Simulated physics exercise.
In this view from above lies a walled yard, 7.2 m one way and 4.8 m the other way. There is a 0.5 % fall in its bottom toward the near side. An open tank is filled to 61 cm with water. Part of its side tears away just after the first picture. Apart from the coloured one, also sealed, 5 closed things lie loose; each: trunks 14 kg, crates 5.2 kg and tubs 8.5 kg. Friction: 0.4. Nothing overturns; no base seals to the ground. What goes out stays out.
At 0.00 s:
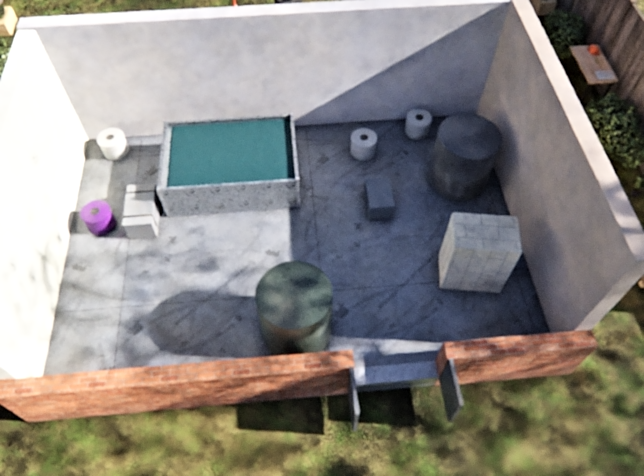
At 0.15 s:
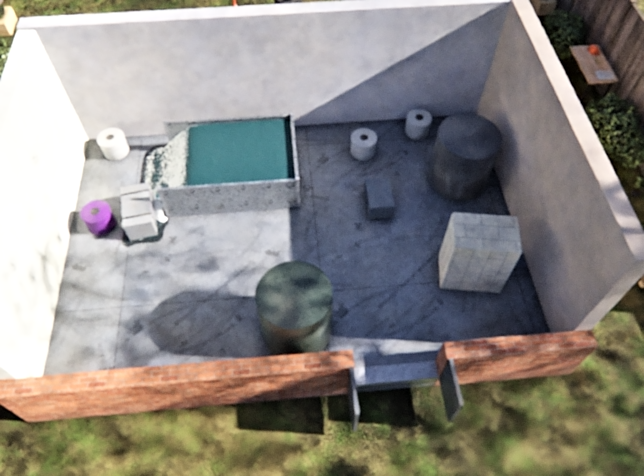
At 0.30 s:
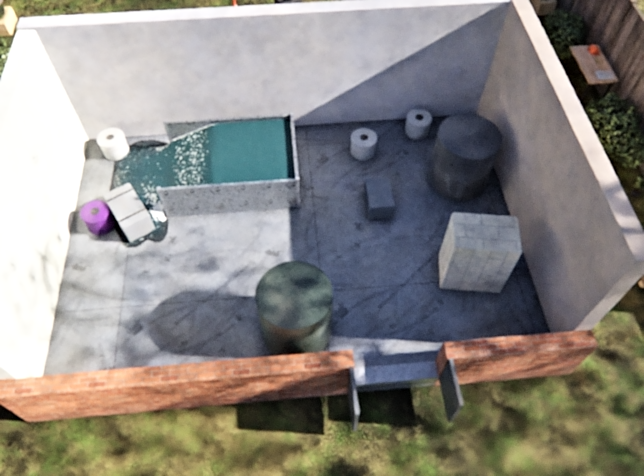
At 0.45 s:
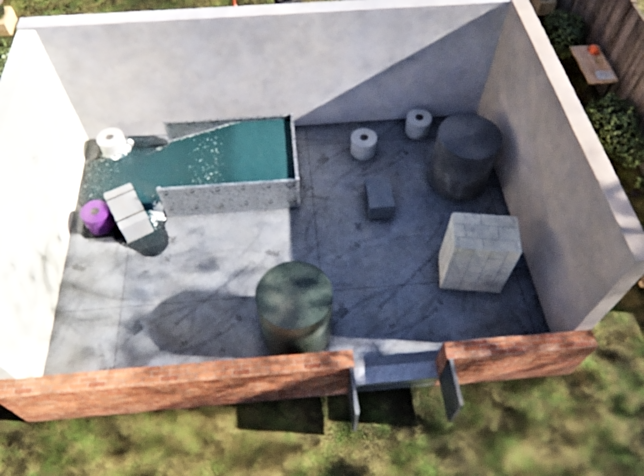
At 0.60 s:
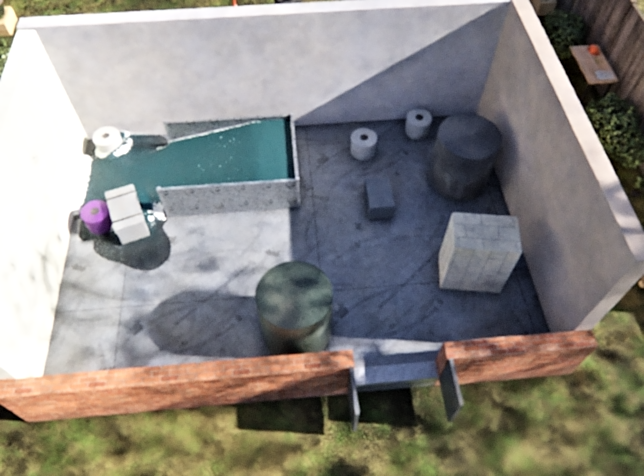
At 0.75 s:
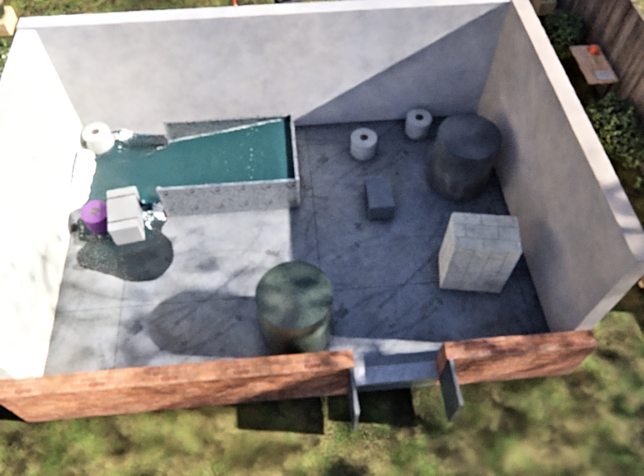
Green water pouring from a broken tank in a walled yard, shoving pale blocks aside and spreading around a purple tub.
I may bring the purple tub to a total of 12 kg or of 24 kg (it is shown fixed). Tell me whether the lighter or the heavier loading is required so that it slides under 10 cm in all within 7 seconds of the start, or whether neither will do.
The answer: Neither will do.
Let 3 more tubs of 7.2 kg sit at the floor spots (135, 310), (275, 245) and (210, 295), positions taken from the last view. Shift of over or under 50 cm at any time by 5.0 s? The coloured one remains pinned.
In order: Farther, then not as far, then farther.
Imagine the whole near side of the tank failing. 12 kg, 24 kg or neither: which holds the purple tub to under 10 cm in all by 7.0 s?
Neither one.
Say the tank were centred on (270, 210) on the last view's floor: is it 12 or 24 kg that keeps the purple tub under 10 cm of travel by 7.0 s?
Then the outcome is clear: Not even the heavier works.
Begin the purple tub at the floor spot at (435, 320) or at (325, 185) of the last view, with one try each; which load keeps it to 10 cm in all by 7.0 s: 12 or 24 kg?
Light one suffices, then light one suffices.
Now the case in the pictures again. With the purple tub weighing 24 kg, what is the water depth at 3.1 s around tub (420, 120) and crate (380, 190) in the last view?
Roughly 0 and 0 cm.
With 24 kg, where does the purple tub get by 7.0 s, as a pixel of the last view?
I'd look near (256, 234).
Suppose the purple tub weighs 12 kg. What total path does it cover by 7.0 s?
Roughly 700 cm.
After 1.4 s the purple tub would be 90 cm from its start with 12 kg and 81 cm from its start with 24 kg; 13 cm of water round it then.
After 3.1 s the purple tub would be 276 cm from its start with 12 kg and 276 cm from its start with 24 kg; 19 cm of water round it then.
After 4.9 s the purple tub would be 241 cm from its start with 12 kg and 297 cm from its start with 24 kg; 16 cm of water round it then.
After 7.0 s the purple tub would be 139 cm from its start with 12 kg and 261 cm from its start with 24 kg; 8 cm of water round it then.
